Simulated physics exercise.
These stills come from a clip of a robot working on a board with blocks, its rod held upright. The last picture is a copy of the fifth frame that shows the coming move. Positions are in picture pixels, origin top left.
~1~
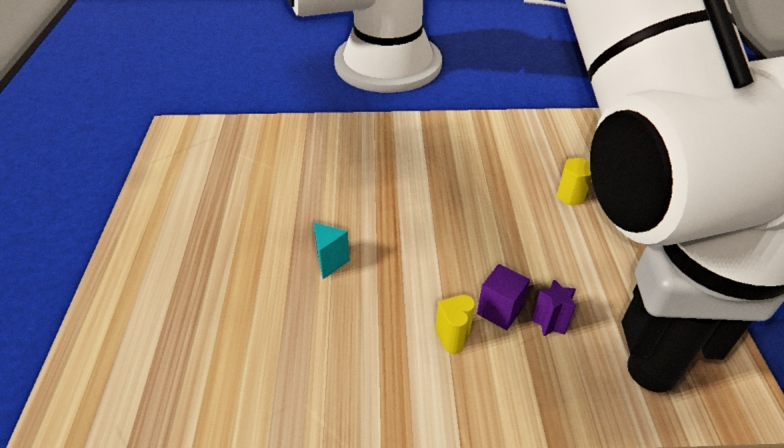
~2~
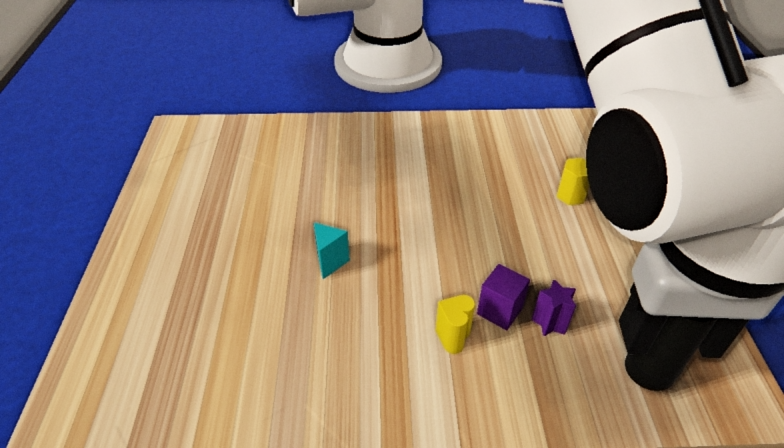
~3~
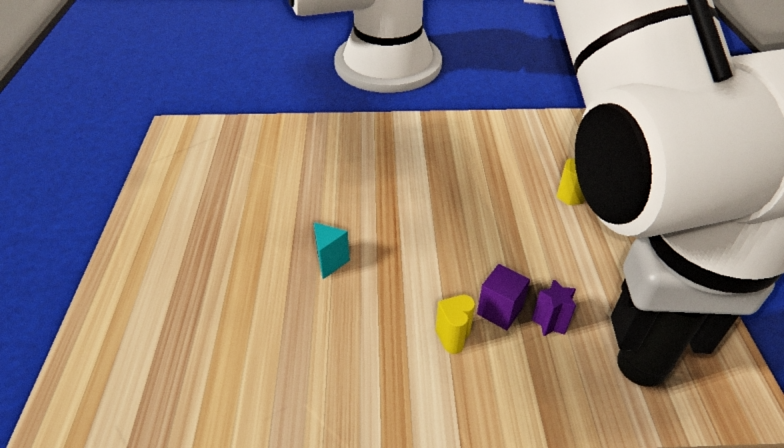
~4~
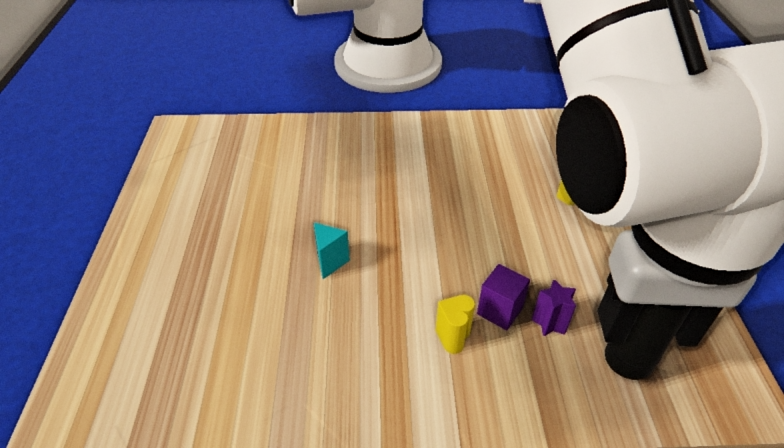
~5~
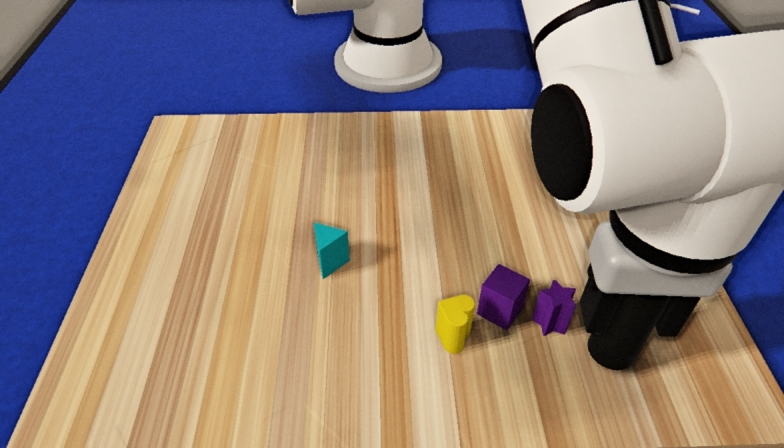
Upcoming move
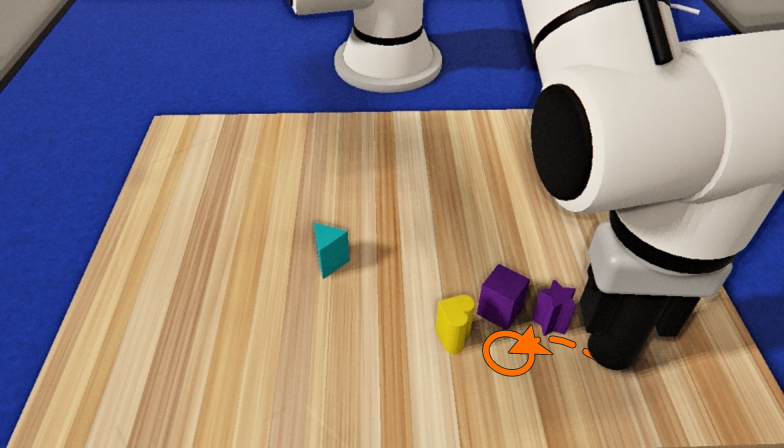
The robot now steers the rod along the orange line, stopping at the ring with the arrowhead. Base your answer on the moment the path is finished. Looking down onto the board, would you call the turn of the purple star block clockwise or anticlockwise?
Twists clockwise.
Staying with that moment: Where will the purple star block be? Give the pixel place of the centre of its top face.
Near (537, 279).
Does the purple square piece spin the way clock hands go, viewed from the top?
No - that is not the case.
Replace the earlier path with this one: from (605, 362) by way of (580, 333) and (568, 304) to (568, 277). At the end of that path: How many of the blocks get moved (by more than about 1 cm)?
The count is one.
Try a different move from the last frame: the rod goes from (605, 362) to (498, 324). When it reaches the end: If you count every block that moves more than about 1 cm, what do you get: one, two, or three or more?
There will be two blocks displaced.
The line goes from (605, 362) by way of (572, 344) and (538, 340) to (509, 353).
The first path, step by step. Halfway along, rod (557, 328); purple square piece (504, 279), turned 15° anticlockwise; purple star block (540, 280), turned 35° clockwise.
At the end, rod (512, 341); yellow heart block unmoved; purple square piece (500, 277), turned 25° anticlockwise; purple star block (537, 279), turned 55° clockwise.
